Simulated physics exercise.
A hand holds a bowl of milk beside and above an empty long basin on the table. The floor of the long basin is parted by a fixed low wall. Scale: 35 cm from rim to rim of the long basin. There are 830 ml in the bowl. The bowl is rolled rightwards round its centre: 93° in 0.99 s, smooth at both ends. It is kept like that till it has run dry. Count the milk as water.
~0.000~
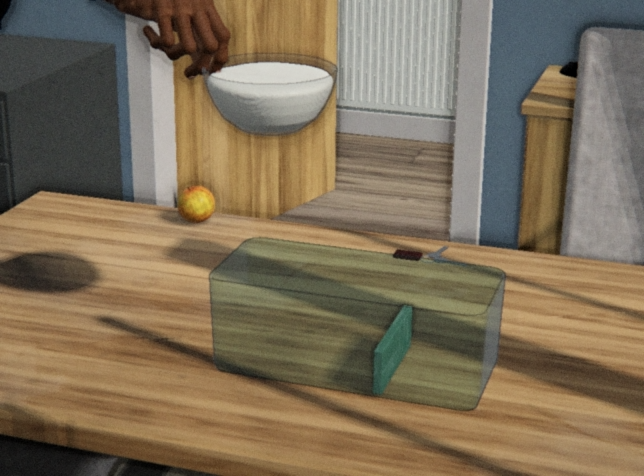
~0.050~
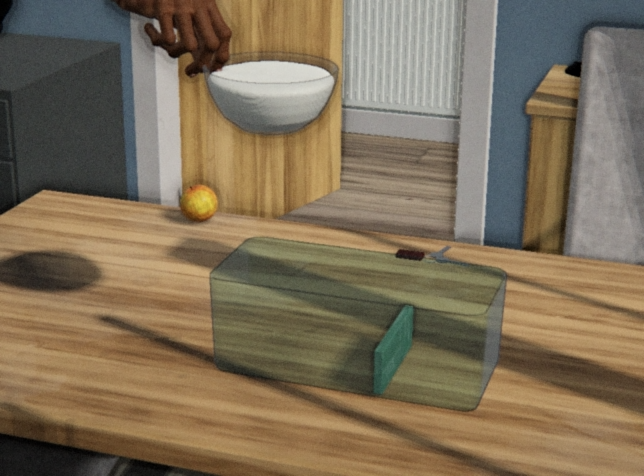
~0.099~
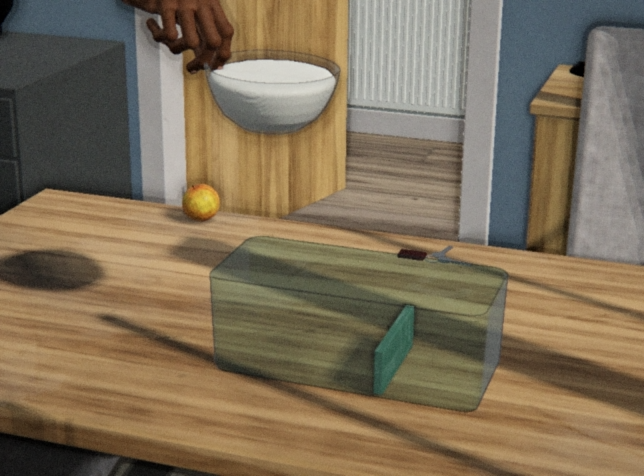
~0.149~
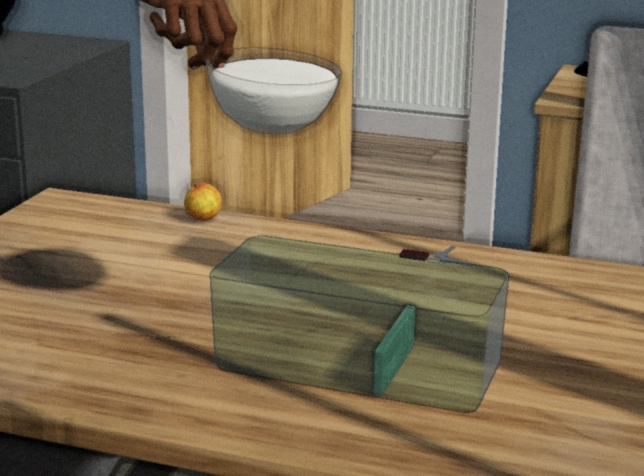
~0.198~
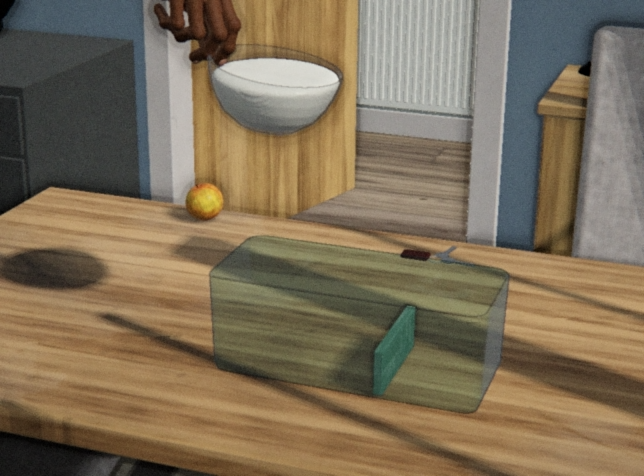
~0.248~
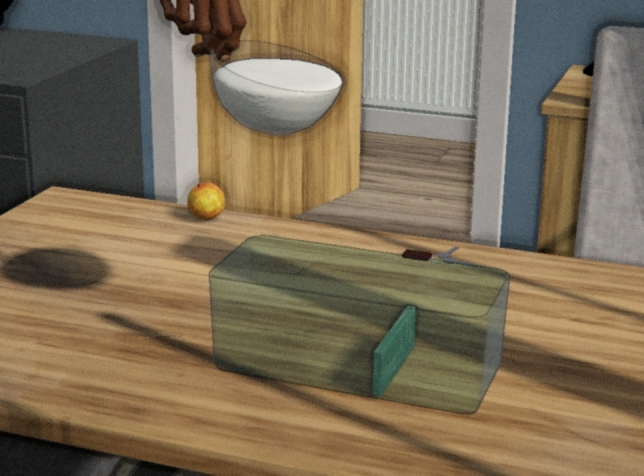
Hand holding a white bowl of milk above a wooden table, slowly tilting it slightly rightwards beside an empty long transparent basin.
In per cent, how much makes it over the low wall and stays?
About 56 per cent.
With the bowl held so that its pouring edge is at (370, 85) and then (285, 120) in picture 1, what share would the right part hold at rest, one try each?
In turn about 85 and 5 per cent.
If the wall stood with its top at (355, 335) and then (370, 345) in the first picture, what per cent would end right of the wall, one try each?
In turn about 85 and 70 per cent.
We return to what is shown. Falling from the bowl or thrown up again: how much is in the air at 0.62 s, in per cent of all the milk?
About 46 per cent.
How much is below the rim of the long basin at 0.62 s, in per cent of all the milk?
Near 12 in a hundred.
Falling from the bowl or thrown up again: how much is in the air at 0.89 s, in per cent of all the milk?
Some 16 per cent.
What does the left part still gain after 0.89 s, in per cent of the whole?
Some 16 per cent.
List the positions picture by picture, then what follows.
The first frame shows tilt 0°; pouring edge (333, 75); surface from (214, 71) to (332, 82); the long basin's rim runs from (228, 258) to (496, 294); the wall's top is at (394, 329).
The second frame shows tilt 1°; pouring edge (335, 75); surface from (215, 70) to (333, 82).
The third frame shows tilt 2°; pouring edge (336, 76); surface from (216, 69) to (334, 81).
The fourth frame shows tilt 5°; pouring edge (337, 79); surface from (218, 67) to (336, 82).
The fifth frame shows tilt 9°; pouring edge (338, 83); surface from (220, 65) to (337, 83).
The sixth frame shows tilt 14°; pouring edge (339, 89); surface from (222, 67) to (340, 83).
Then, 0.62 s in, the tilt is 65° and 42 per cent is still to pour, 5 is left of the wall and 7 right of it.
Then, 0.89 s in, the tilt is 91° and 4 per cent is still to pour, 25 is left of the wall and 55 right of it.
Then, 1.18 s in, the tilt is 93° and 0 per cent is still to pour, 42 is left of the wall and 56 right of it.
Then, 1.49 s in, the tilt is 93° and 0 per cent is still to pour, 42 is left of the wall and 56 right of it.
Finally, 42 per cent lies left of the wall, 56 right of it and 2 outside.
